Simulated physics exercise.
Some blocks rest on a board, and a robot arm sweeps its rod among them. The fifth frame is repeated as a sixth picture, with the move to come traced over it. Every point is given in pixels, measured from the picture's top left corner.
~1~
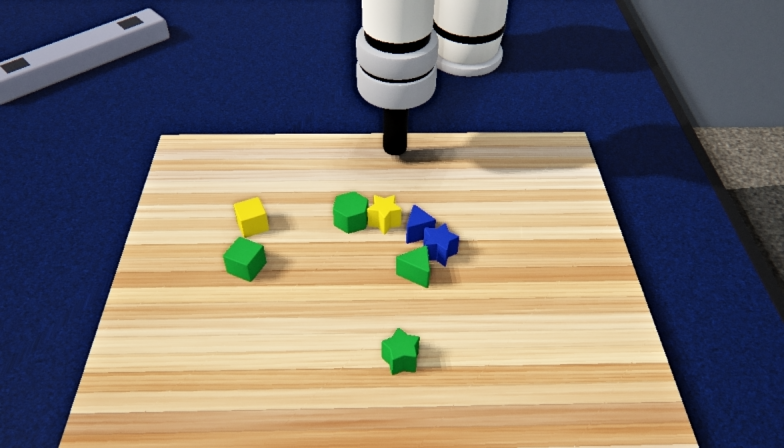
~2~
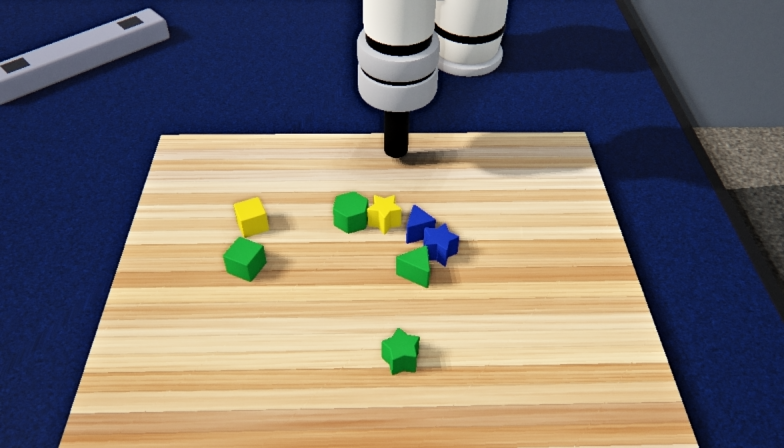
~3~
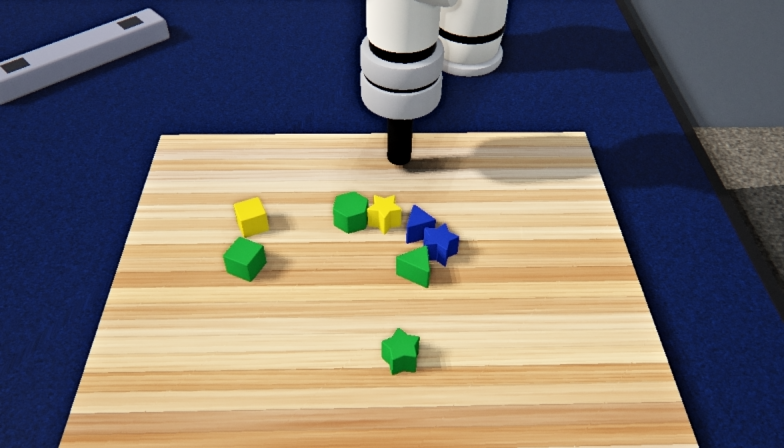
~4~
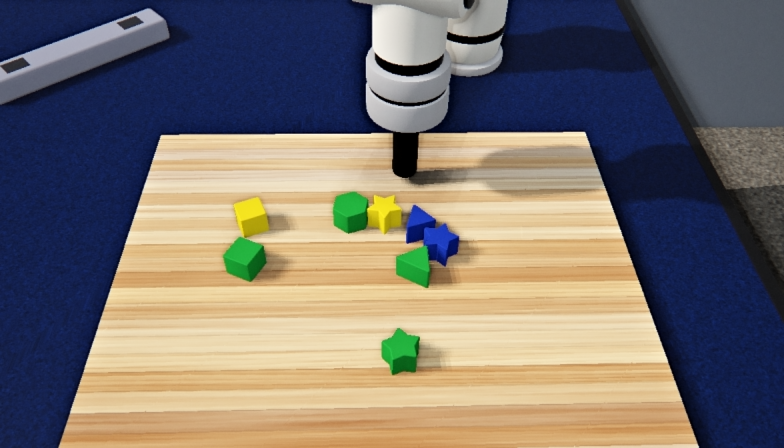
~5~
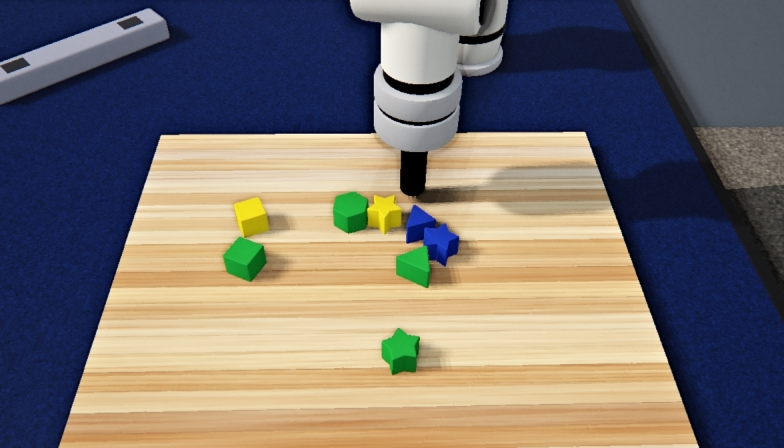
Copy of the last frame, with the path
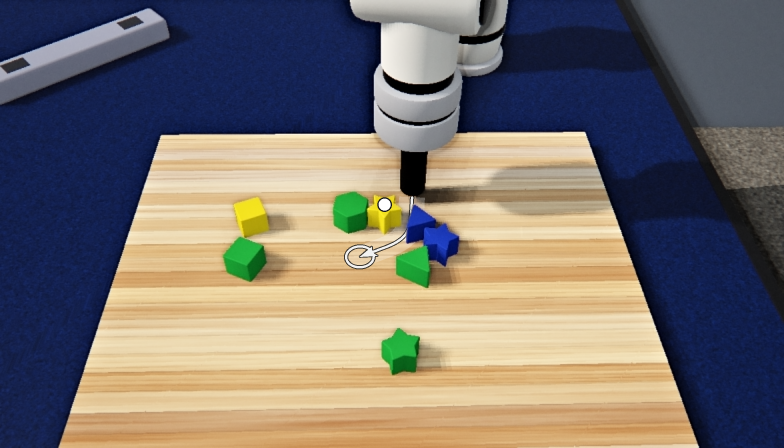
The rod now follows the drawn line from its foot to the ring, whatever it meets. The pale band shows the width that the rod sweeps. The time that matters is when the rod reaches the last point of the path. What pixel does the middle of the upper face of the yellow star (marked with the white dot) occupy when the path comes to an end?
The centre of its top will be at (373, 215).
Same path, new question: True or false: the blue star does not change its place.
False
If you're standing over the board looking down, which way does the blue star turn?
Direction: Anticlockwise.
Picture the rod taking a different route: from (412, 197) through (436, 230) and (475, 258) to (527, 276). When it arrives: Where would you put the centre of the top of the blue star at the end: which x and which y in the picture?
Its top centre lands on (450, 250).
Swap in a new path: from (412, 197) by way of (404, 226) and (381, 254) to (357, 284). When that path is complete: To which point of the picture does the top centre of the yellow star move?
I expect it at (361, 225).
The drawn path runs from (412, 197) through (410, 222) and (393, 244) to (360, 257); the dot is on the yellow star.
On the path given first. One third of the way, rod (411, 214); blue triangular piece (420, 228); blue star (443, 239), turned 20° anticlockwise.
Two thirds of the way, rod (393, 236); yellow star (377, 212), turned 70° clockwise; blue triangular piece (413, 241), turned 70° anticlockwise; blue star (445, 243), turned 40° anticlockwise.
At the end, rod (360, 249); green six-sided block (347, 201); yellow star (373, 215), turned 105° clockwise; blue triangular piece (413, 241), turned 70° anticlockwise; blue star (445, 243), turned 40° anticlockwise.
